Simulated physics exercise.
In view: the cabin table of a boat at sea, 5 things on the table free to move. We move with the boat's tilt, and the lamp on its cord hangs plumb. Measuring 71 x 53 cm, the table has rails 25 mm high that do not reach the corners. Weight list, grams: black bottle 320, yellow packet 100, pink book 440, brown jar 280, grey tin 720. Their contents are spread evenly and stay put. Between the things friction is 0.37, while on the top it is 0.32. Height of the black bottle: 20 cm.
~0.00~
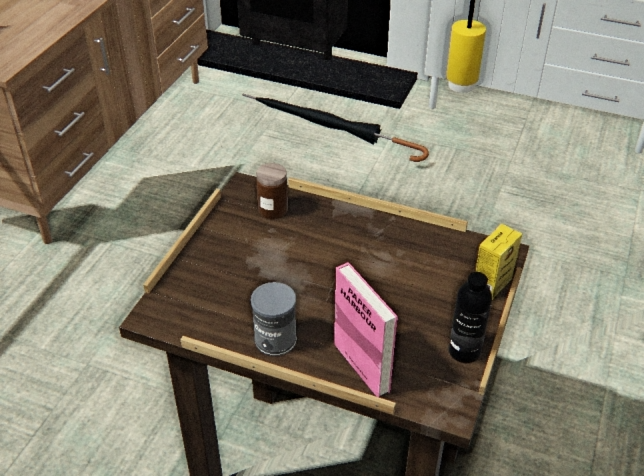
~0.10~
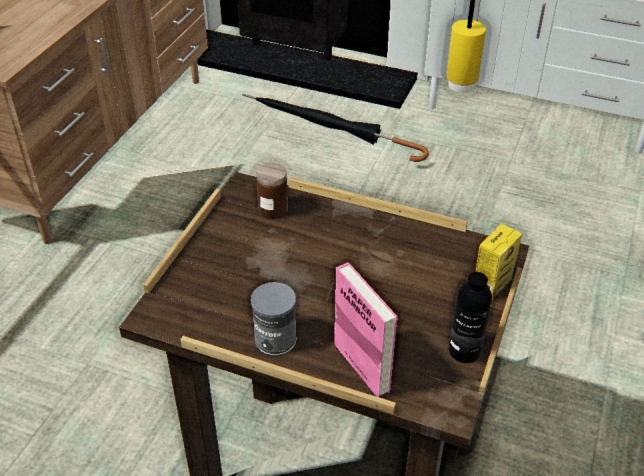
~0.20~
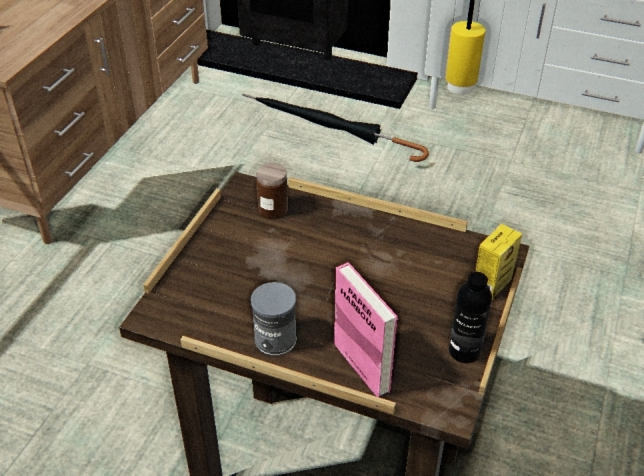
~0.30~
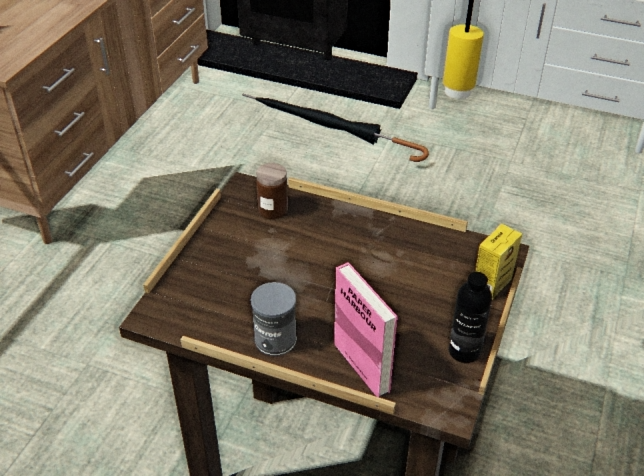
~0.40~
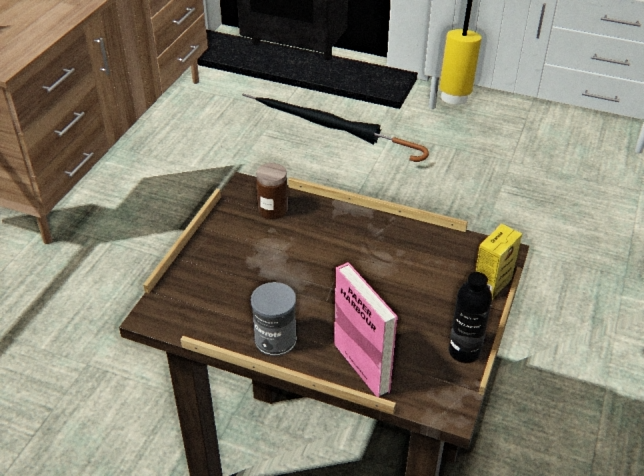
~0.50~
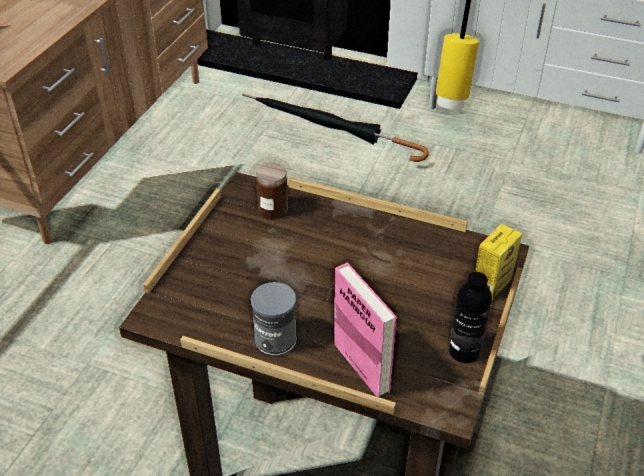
At the start, a grey tin, a pink book, a black bottle, a yellow packet and a brown jar rest on a dark wooden table, with a yellow lamp hanging behind. The lamp then shifts slightly left and downward in view, while everything on the table stays in place.
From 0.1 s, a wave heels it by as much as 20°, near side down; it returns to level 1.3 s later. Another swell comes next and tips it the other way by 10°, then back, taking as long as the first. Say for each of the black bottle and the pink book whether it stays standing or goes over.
Outcome: Black bottle: Stands; pink book: Falls.
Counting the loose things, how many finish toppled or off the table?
I get 1.
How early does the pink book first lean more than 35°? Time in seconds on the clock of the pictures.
Time: Roughly 0.8 s.
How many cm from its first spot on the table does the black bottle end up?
2 cm.
Around 1.00 s, floor tilted 14°, near side down; pink book now off the table; black bottle shifted 2 cm near (469, 323); yellow packet shifted 2 cm.
Around 1.20 s, floor tilted 4°, near side down; black bottle shifted 2 cm near (469, 324); yellow packet shifted 3 cm; brown jar shifted 2 cm.
Finally (3.2 s), off the table and tipped over, pink book; the other 4 still in place (within 5 cm). In the last view, black bottle near (469, 324).
